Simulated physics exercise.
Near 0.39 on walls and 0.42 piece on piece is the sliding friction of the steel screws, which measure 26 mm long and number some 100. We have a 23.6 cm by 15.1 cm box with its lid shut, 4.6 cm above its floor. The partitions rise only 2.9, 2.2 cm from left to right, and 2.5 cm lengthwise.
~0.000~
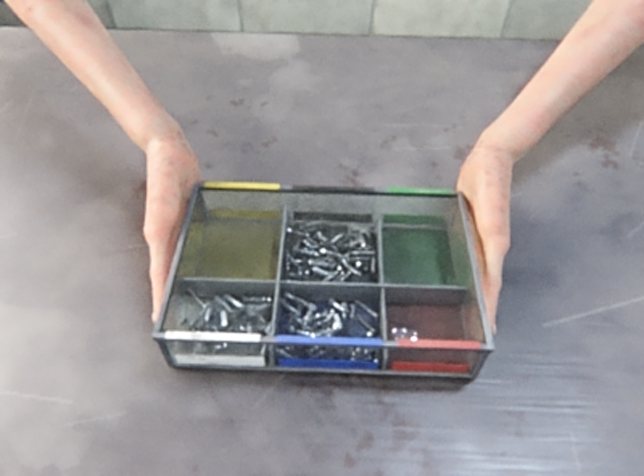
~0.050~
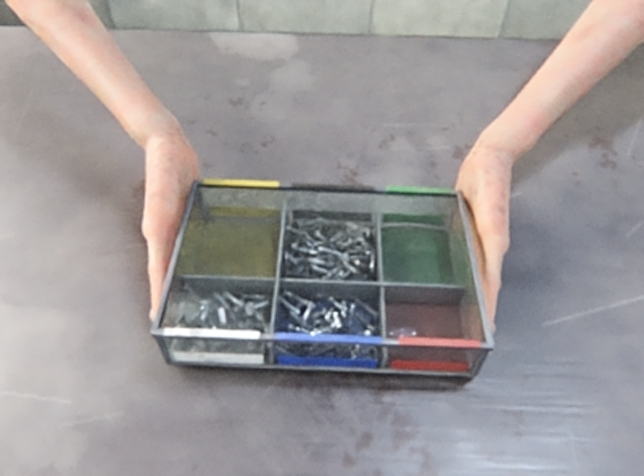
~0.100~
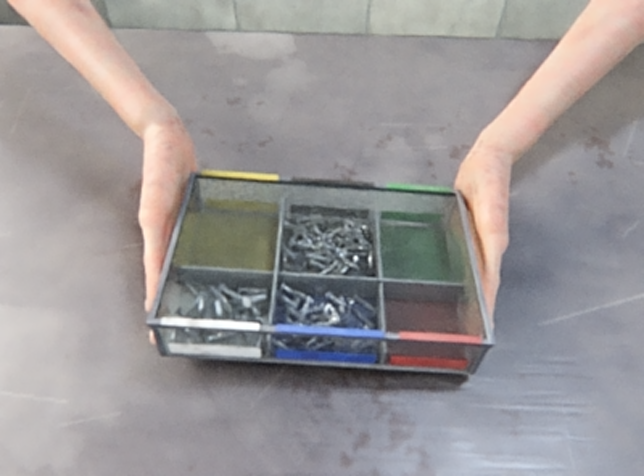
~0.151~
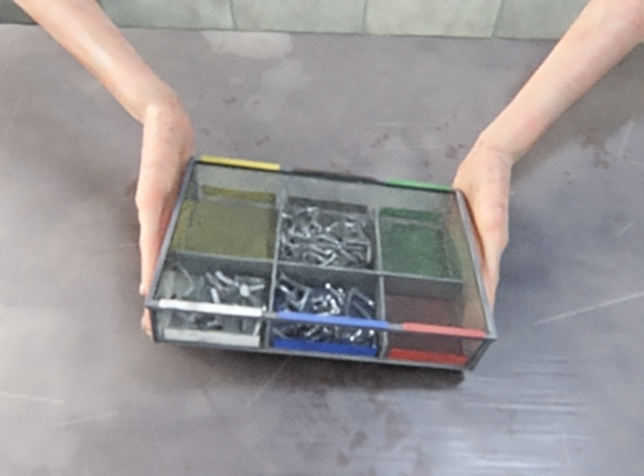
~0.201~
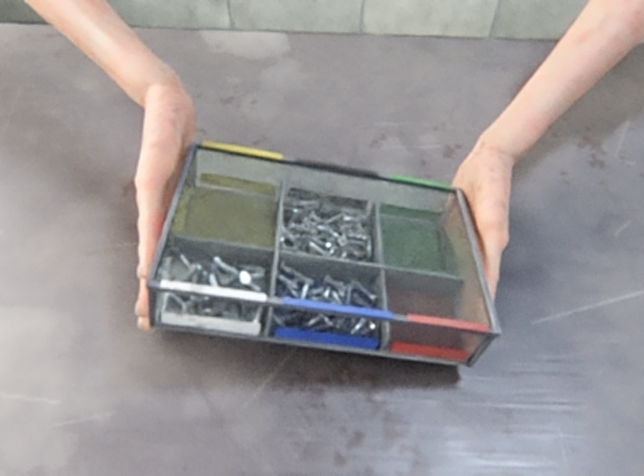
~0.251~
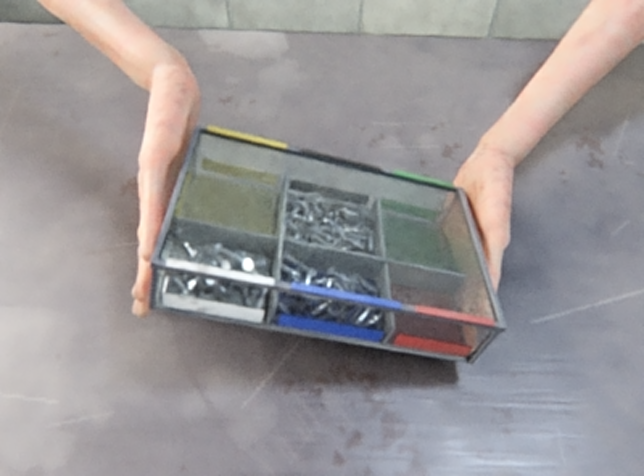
In this clip, two hands hold a clear-lidded, six-compartment box with small metal pieces in several sections above a gray surface, then gradually tilt it, raising its left side higher than its right while the pieces stay mostly within their compartments.
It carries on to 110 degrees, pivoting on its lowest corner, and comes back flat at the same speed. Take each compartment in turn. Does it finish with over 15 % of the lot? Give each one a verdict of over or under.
Red - under; blue - under; green - over; yellow - under; white - under; black - under.
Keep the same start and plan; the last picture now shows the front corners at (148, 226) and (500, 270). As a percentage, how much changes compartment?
It comes to around 60 per cent in that case.
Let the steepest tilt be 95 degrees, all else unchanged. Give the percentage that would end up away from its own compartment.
I'd estimate around 80 per cent.
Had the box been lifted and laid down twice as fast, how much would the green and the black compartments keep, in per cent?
I'd say green 90 percent, black 5 percent.
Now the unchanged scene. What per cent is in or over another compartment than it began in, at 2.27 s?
Close to 95 per cent, I reckon.
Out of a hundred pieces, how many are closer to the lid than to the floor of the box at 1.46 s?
Some 80 per cent.
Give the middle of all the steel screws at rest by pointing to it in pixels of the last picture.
Somewhere near (422, 244) in the last picture.
After 1.46 s, tilt 110 degrees; red 5 %, blue 10 %, green 55 %, white 10 %, black 20 %.
After 2.27 s, tilt 50 degrees; red 5 %, green 90 %, black 5 %.
Then, at 3.09 s, tilt 0 degrees; red 5 %, green 90 %, black 5 %.
At rest (3.7 s), red 5 %, blue 0 %, green 90 %, yellow 0 %, white 0 %, black 5 %.
